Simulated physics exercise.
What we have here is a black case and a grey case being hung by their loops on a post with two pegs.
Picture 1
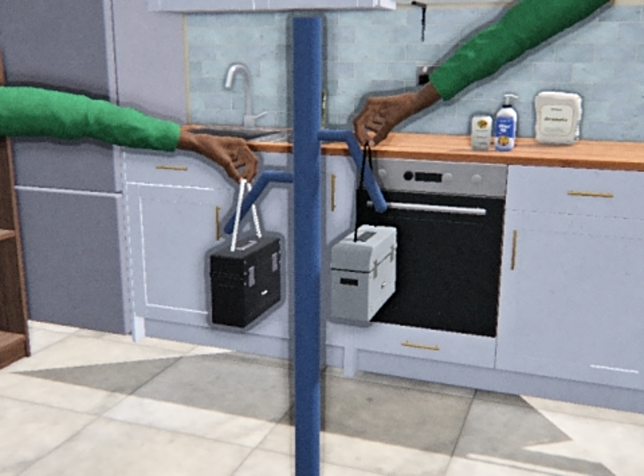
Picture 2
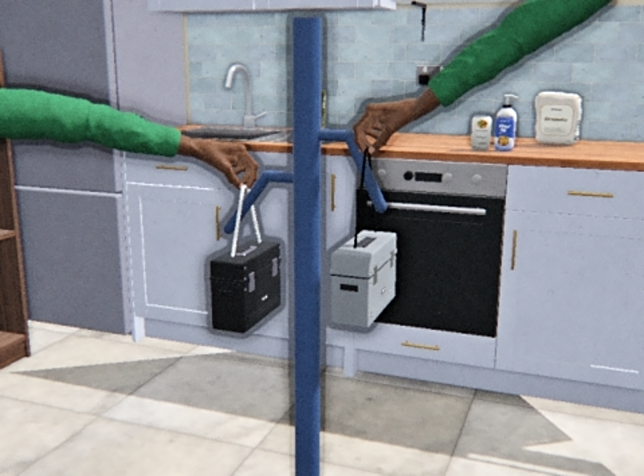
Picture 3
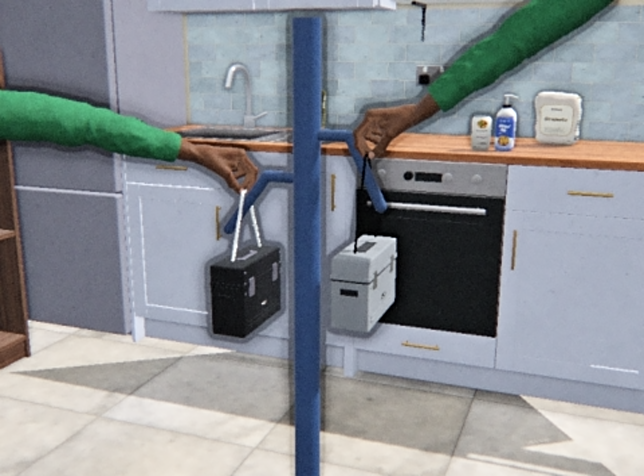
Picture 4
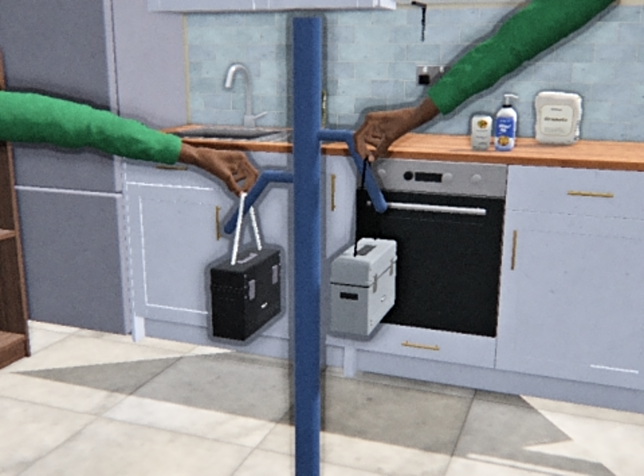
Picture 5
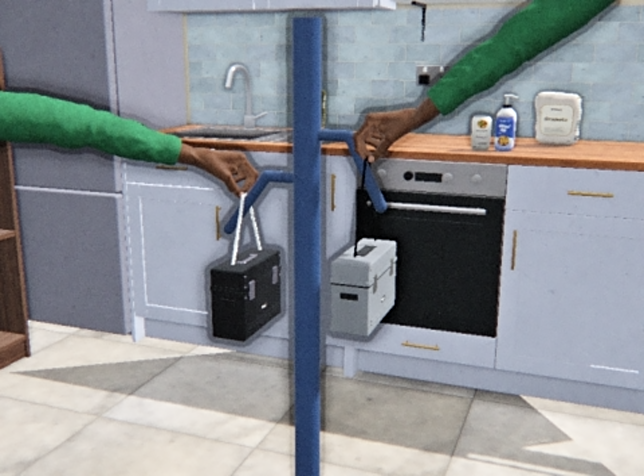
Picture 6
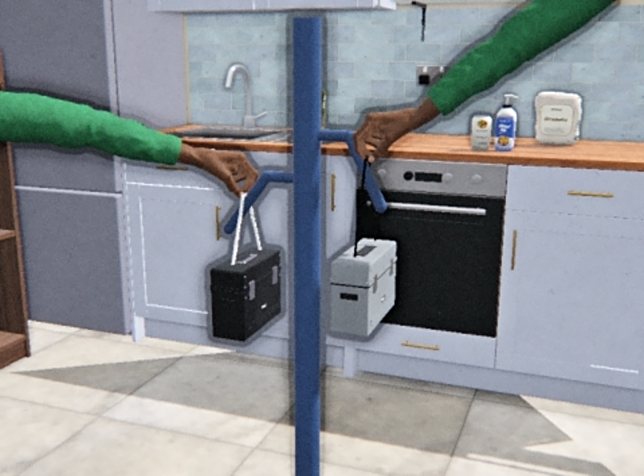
Two green-sleeved arms lowering a black case and a grey case slightly by their loops beside a blue pegged post, then keeping still.
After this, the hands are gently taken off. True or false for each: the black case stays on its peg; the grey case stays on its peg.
Black case staying put: False; grey case staying put: False.
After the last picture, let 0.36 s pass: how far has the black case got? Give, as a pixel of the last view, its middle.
Estimated position: (249, 451).
Then, 0.36 s on from there, black case on the floor near (250, 451); grey case on the floor near (361, 459).
Then, 0.68 s on from there, black case on the floor; grey case on the floor.
In the end, black case on the floor; grey case on the floor. The black case drops to the floor and the grey case comes down.
